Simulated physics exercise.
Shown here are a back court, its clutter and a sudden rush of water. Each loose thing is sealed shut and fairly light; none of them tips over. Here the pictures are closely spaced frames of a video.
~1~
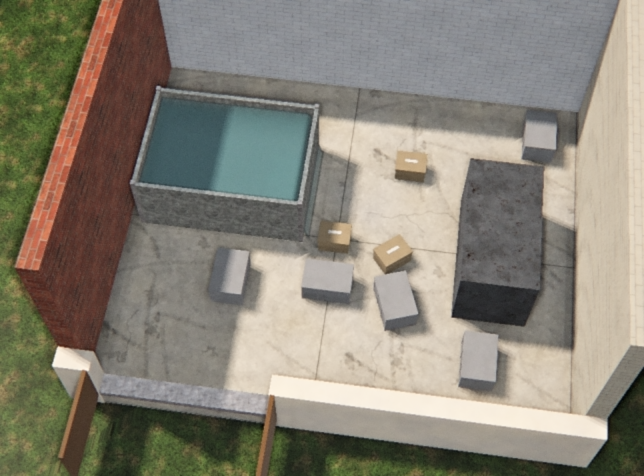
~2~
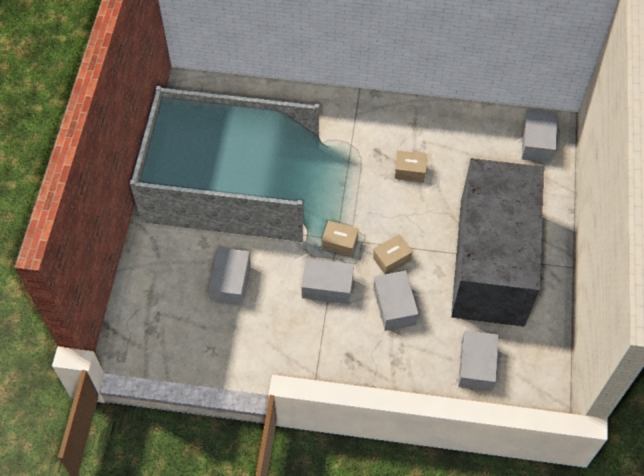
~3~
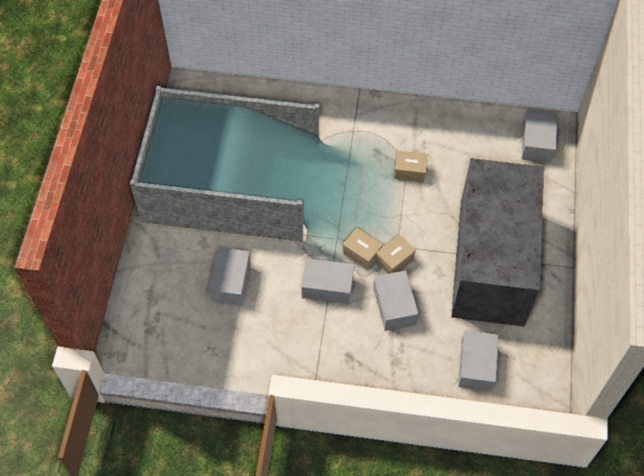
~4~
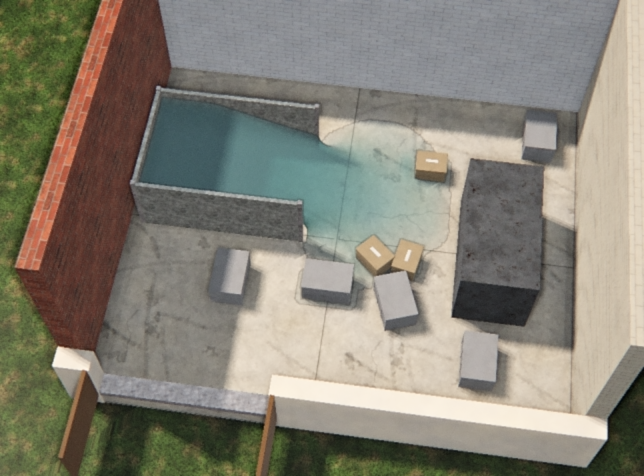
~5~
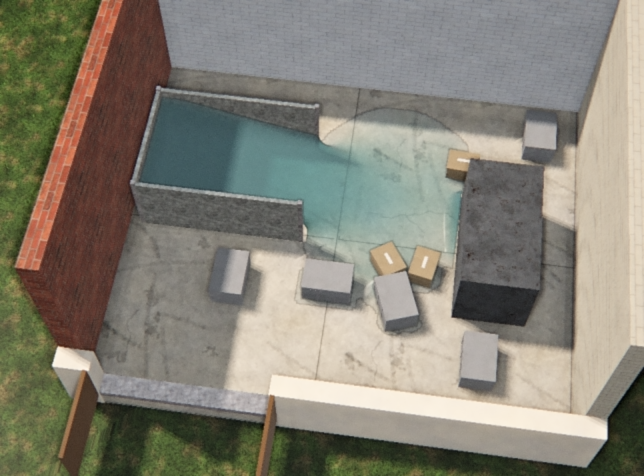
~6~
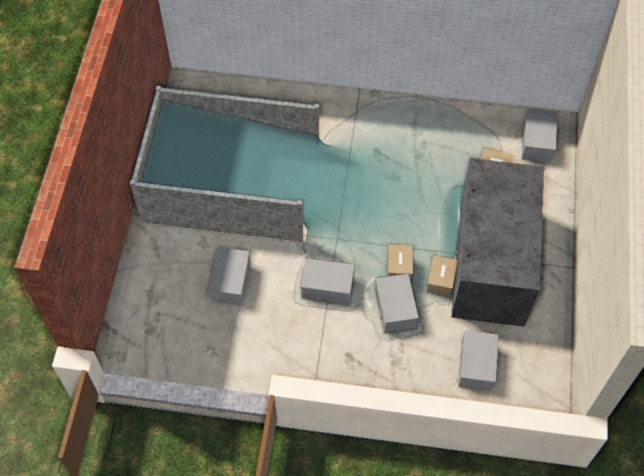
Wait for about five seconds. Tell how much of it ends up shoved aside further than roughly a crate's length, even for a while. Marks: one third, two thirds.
I expect the share pushed well aside to be two thirds or higher.
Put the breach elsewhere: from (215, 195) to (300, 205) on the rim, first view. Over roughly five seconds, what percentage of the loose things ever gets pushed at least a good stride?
It comes out at roughly 50 per cent.
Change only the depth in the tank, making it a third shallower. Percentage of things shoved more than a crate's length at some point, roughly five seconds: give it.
About 80 per cent.
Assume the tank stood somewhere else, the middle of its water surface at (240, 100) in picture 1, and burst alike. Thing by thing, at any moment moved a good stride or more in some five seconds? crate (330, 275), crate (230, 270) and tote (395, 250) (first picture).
Well, the first one didn't get far, the second didn't get far, and the third got driven a long way.
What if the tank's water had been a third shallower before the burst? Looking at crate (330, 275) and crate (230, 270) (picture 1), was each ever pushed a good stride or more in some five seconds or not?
Lab note, in order: Stayed below that mark / stayed below that mark.
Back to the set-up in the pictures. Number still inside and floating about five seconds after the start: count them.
The number is 5.
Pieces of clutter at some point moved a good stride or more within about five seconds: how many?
I count 6 of them.
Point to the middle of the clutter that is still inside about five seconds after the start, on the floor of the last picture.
In the last view, somewhere about (329, 328).
A moment on, 3 of 8 are well off their spots; 3 afloat.
Next, 5 of 8 are well off their spots; 4 afloat.
Later, 5 of 8 are well off their spots; 4 afloat.
In the end, 6 of 8 are well off their spots, and 6 have been at some point; 5 afloat.
